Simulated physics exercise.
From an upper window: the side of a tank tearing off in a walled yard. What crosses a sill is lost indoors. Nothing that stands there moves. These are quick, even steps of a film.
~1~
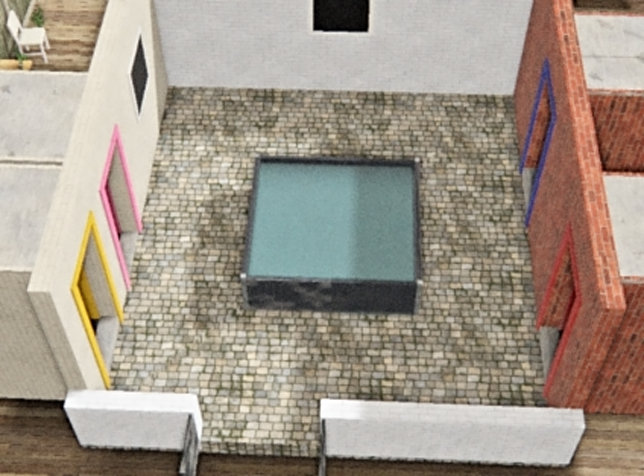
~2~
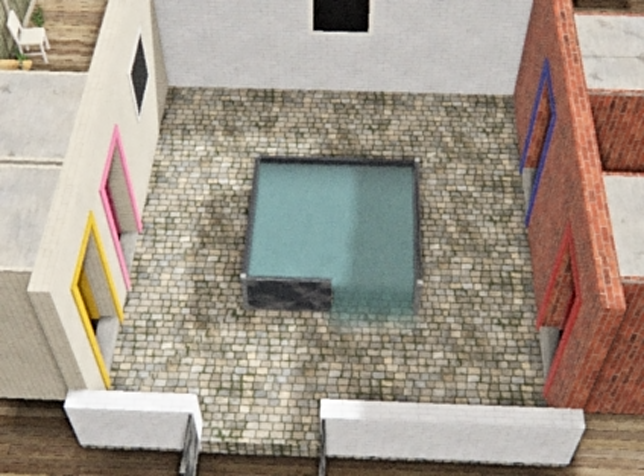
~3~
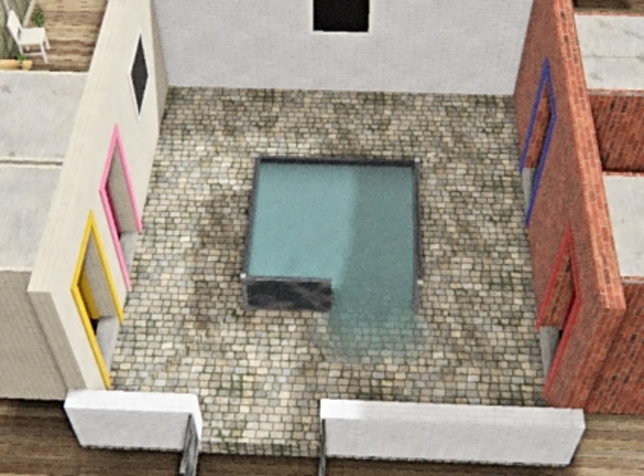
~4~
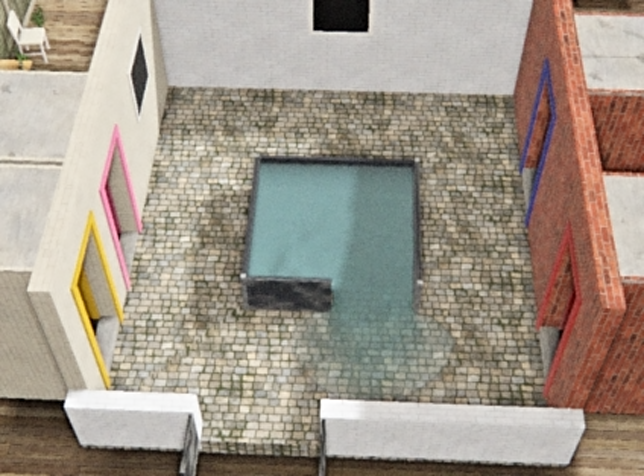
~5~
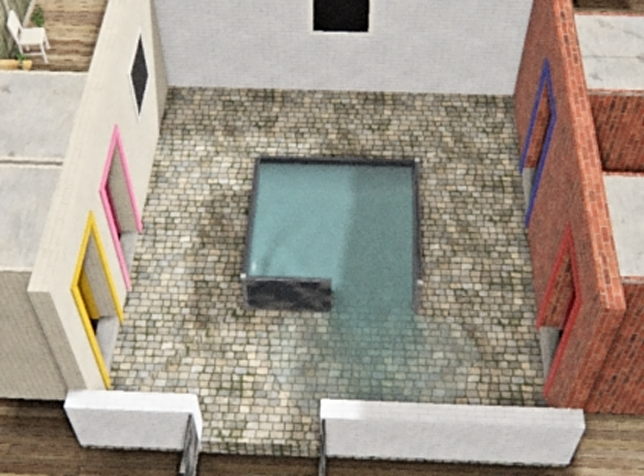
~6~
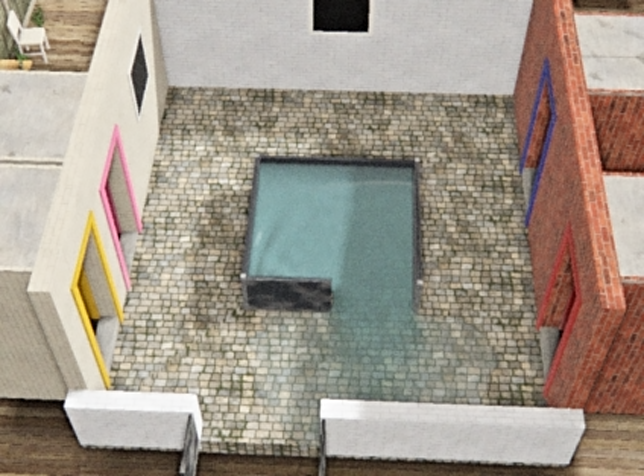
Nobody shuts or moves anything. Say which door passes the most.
The red door.
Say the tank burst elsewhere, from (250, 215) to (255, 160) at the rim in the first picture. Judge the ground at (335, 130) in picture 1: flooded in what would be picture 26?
Verdict: Awash.
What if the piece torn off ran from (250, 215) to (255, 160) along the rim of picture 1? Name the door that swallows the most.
The pink door.
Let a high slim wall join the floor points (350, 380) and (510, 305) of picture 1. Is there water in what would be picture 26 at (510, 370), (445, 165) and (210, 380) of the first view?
In turn: Dry, under water, wet.
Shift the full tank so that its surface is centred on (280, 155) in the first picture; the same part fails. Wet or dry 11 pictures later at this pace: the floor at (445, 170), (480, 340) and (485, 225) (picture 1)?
In turn: Not flooded, under water, clear.
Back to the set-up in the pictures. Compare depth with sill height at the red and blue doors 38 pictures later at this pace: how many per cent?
In turn 140 and 20 per cent.
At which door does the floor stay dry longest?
That is the pink-painted one.
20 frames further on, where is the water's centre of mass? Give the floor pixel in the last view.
Near (363, 302).
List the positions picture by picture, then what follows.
Still water in the open tank at (334, 220), in the first frame.
Water pours out at (373, 300) and has run to (414, 325), in the second frame.
The front is at (332, 357), out from the gap at (373, 302), in the third frame.
The front is at (345, 394), out from the gap at (373, 303), in the fourth frame.
Water pours out at (373, 303) and has run to a hidden place, in the fifth frame.
The front is at a hidden place, out from the gap at (373, 303), in the sixth frame.
A moment on, water covers 20 % of the floor; pink door not reached, red door not reached, yellow door not reached, blue door not reached.
Next, water covers 25 % of the floor; pink door not reached, red door a trickle in, yellow door not reached, blue door not reached.
Then, water covers 50 % of the floor; pink door not reached, red door some in, yellow door wet at the sill, nothing in, blue door wet at the sill, nothing in.
Later, water covers 85 % of the floor; pink door wet at the sill, nothing in, red door a lot in, yellow door wet at the sill, nothing in, blue door wet at the sill, nothing in.
In the end, water covers 95 % of the floor; pink door wet at the sill, nothing in, red door a lot in, yellow door wet at the sill, nothing in, blue door wet at the sill, nothing in; the red door has let in the most.
